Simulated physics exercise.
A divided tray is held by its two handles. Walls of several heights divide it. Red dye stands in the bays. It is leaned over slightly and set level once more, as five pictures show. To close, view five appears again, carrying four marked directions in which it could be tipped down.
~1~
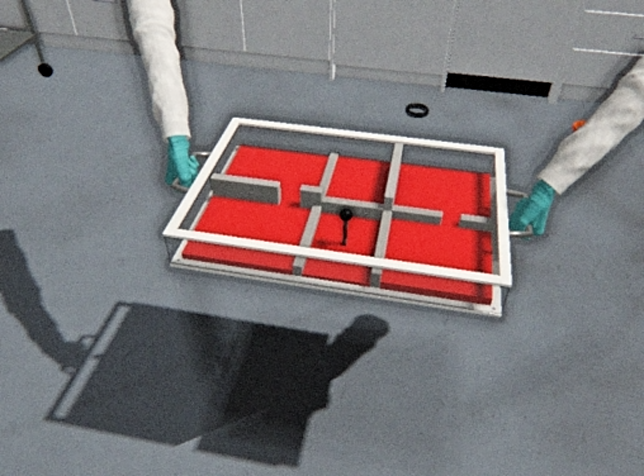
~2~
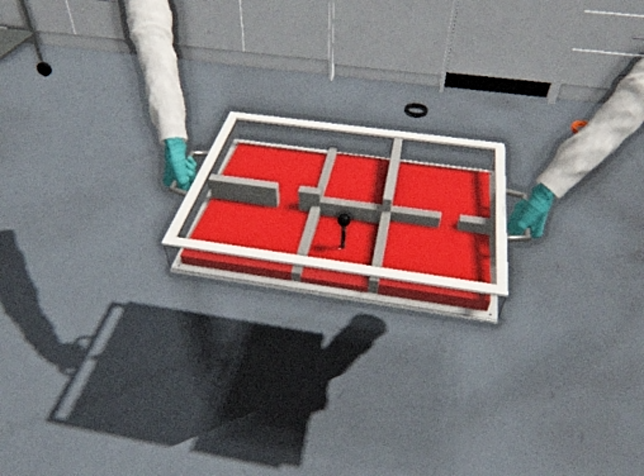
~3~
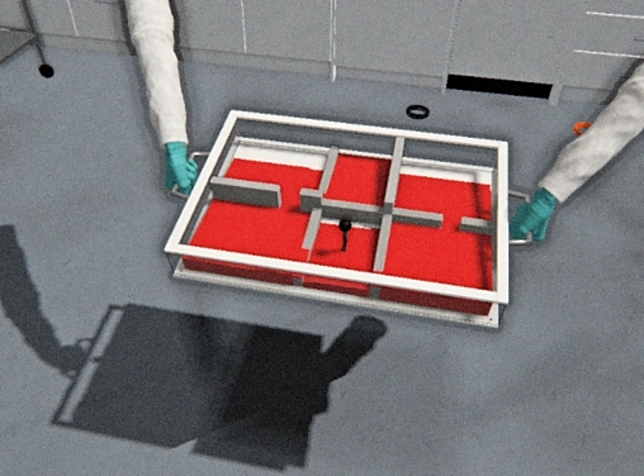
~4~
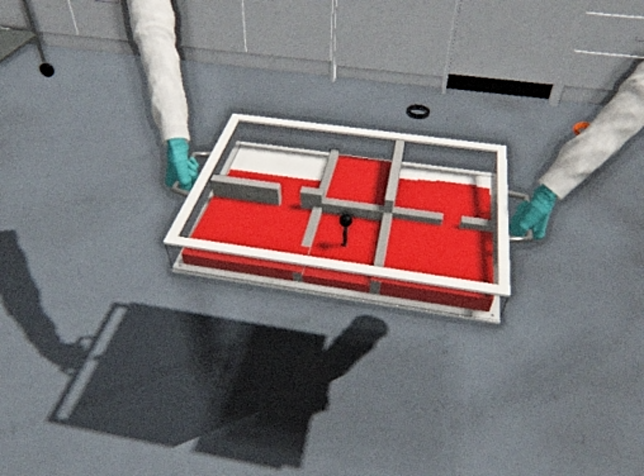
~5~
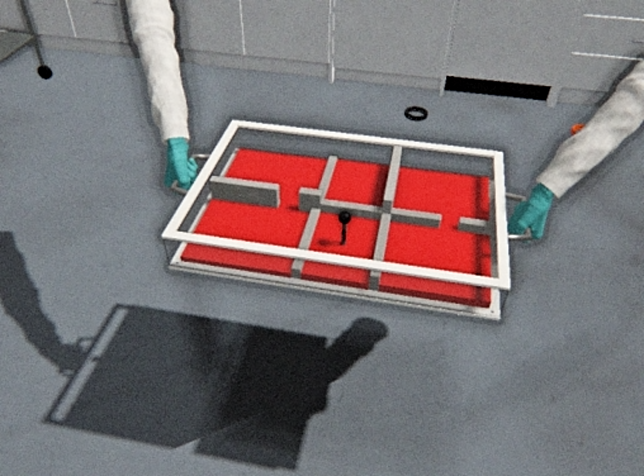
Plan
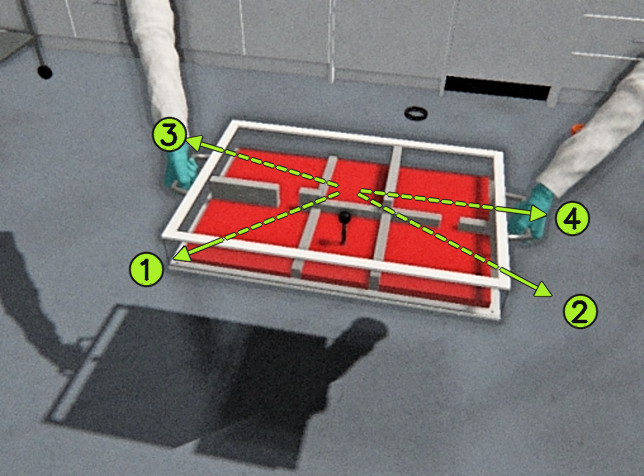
To begin with, two gloved hands hold a level, divided tray of red liquid by its handles. The hands tip it slightly down toward the front, and the red draws away from the back, baring pale floor in some bays. They then ease it back to level, and red covers the back bays again.
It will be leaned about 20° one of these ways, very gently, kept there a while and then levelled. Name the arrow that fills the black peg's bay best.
Go for 4.
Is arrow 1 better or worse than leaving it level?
It is worse.
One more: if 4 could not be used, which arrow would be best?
That would be 2.
On the marked copy, 1 ends at (178, 256); 2 ends at (546, 293); 3 ends at (190, 140); 4 ends at (540, 214).
Choosing 1, about 4 % of the liquid ends in the peg's bay; about 32 % goes over the rim.
Choosing 2, about 8 % of the liquid ends in the peg's bay; about 29 % goes over the rim.
Choosing 3, about 4 % of the liquid ends in the peg's bay; nothing spills.
Choosing 4, about 12 % of the liquid ends in the peg's bay; nothing spills.
